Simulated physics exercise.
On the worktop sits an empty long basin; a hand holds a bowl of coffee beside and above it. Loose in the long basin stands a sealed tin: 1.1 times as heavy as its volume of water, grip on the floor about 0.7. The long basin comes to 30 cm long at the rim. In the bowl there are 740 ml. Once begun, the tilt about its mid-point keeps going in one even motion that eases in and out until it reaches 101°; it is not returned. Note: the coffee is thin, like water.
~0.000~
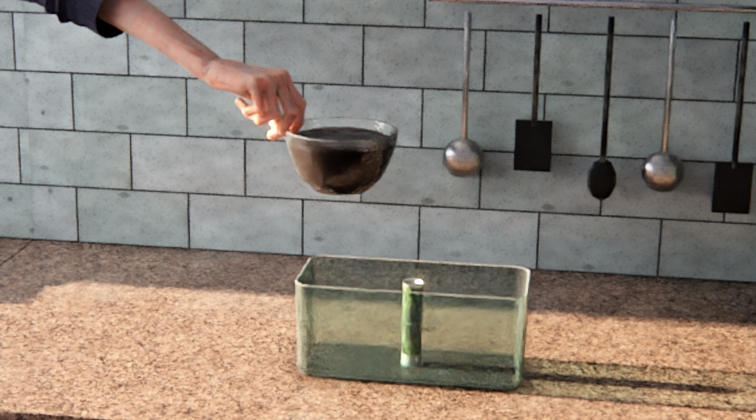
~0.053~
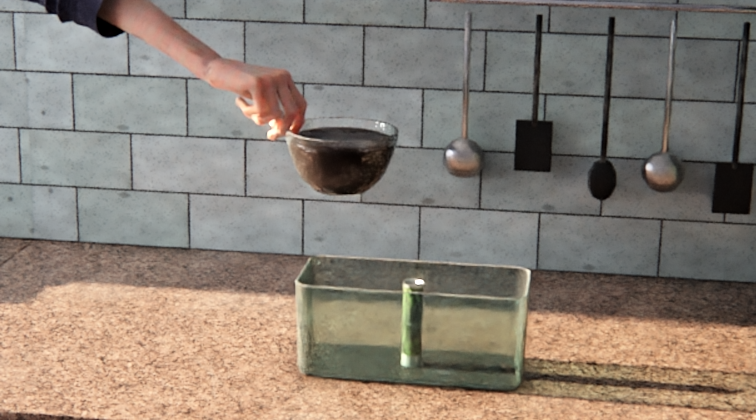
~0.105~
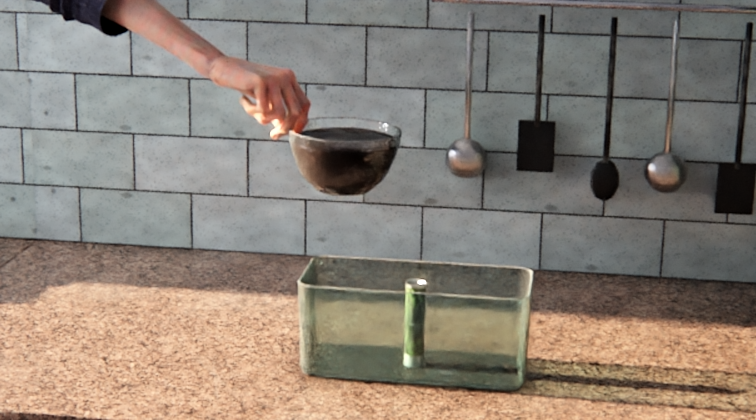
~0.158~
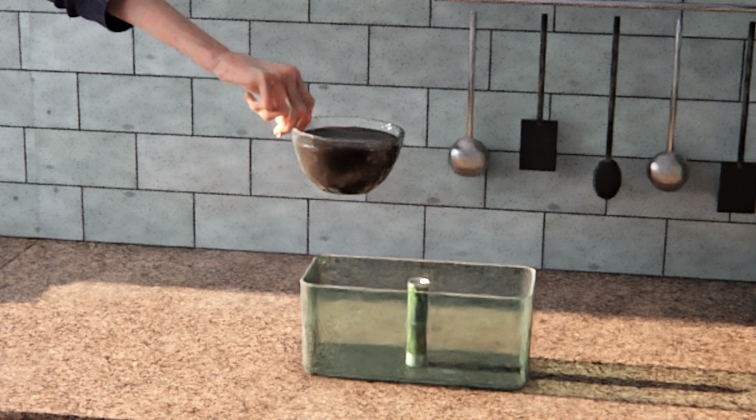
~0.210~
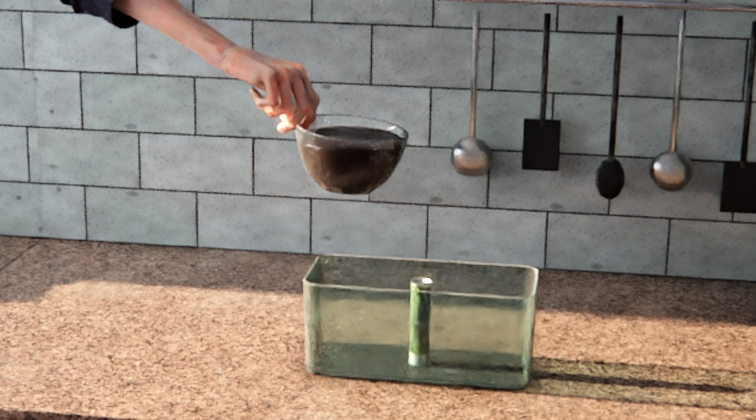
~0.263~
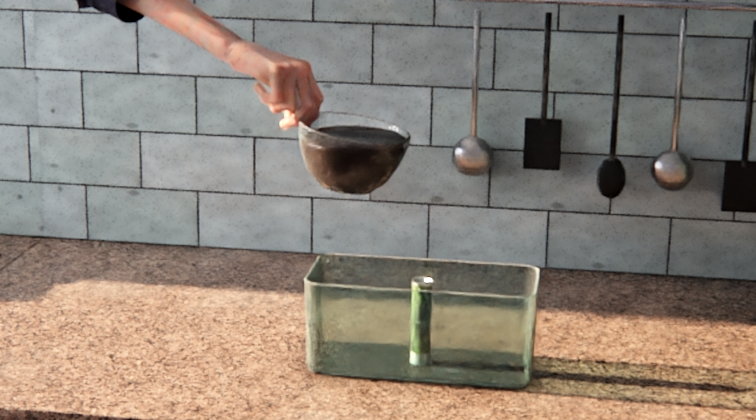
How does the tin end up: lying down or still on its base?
It does not tilt over.
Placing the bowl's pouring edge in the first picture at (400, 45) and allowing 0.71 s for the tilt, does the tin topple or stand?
Result: Tin tipped over.
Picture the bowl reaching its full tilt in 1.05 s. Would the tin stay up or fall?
Outcome - the tin stays erect.
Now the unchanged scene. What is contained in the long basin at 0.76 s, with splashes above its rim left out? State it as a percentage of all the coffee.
I'd estimate some 12 percent of the liquid.
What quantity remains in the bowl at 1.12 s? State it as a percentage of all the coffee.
6 %.
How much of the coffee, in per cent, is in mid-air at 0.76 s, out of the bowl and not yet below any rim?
Some 30 per cent, I reckon.
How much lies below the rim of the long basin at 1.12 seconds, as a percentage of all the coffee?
Value: Approx. 82 %.
After 0.76 s the tilt is 56° and 58 per cent is still to pour; the tin stands where it began.
After 1.12 s the tilt is 91° and 6 per cent is still to pour; the tin stands where it began.
After 1.51 s the tilt is 101° and 0 per cent is still to pour; the tin stands where it began.
After 1.92 s the tilt is 101° and 0 per cent is still to pour; the tin stands where it began.
In the end the tin stands where it began.
